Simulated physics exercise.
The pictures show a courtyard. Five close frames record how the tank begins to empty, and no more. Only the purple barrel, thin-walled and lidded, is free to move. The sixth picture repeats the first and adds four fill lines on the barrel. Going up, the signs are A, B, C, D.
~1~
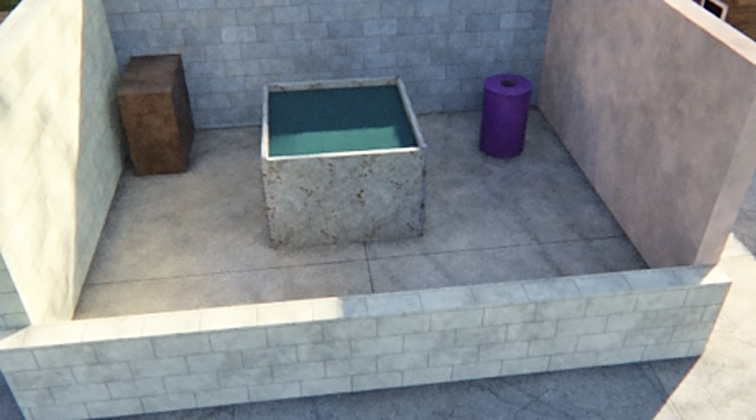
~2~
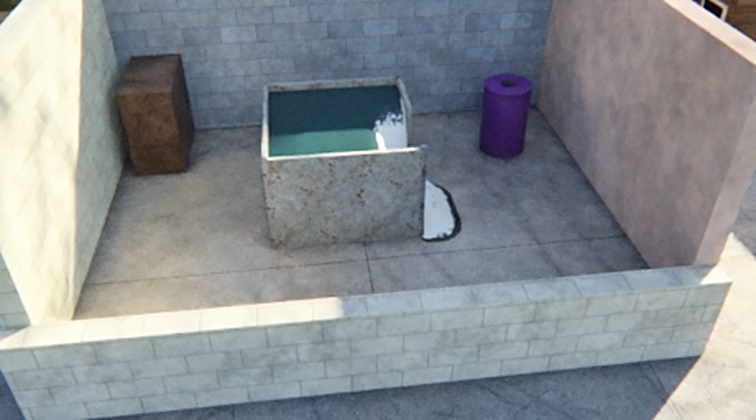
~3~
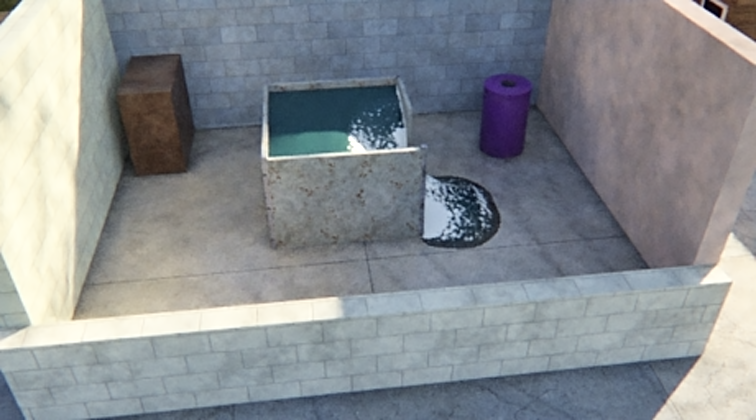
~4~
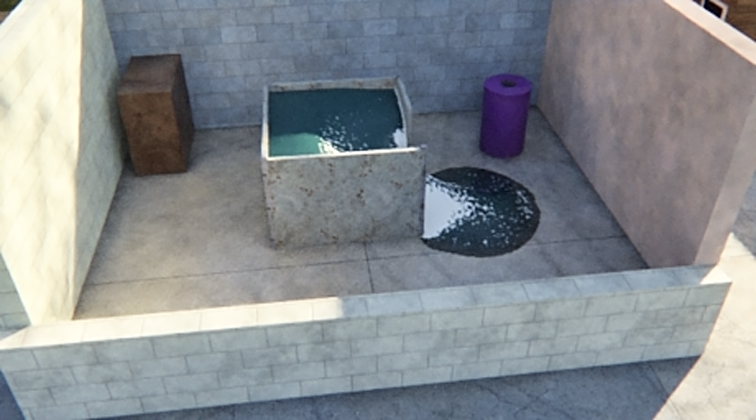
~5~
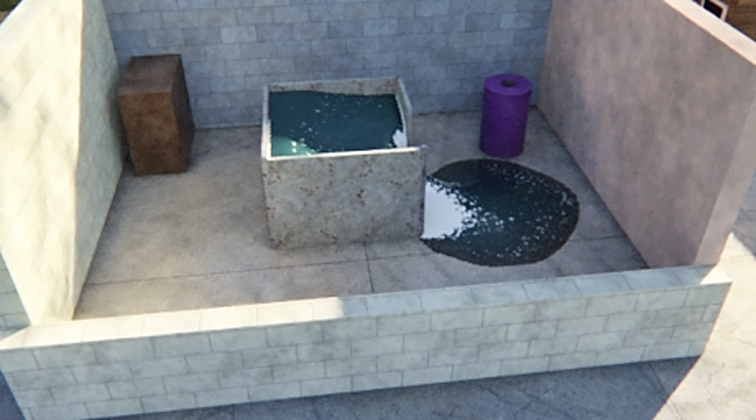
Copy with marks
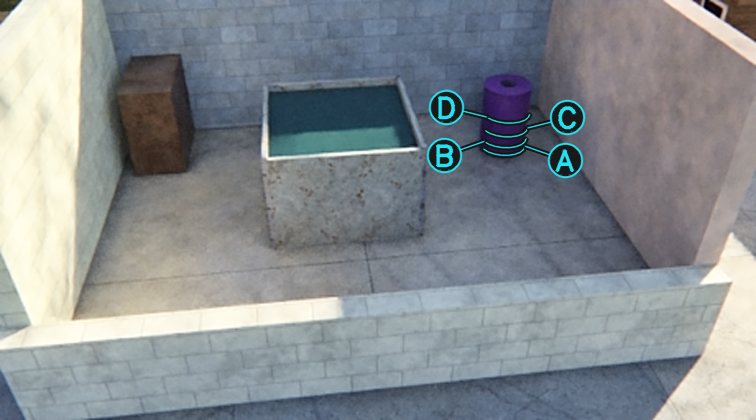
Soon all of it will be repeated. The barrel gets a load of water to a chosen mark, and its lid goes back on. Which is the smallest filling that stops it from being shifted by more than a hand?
Take C.
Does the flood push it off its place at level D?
No, that is safe.
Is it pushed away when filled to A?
Yes, it does.
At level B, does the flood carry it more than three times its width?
No, it does not.
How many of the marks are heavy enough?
Two.
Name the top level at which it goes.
B it is.
On the marked copy, A at (508, 155); B at (509, 147); C at (510, 136); D at (512, 123); from the bottom up A, B, C, D.
Choosing A, it is pushed about twice its own width away.
Choosing B, it is pushed about its own width away.
Choosing C, it does not move.
Choosing D, it does not move.
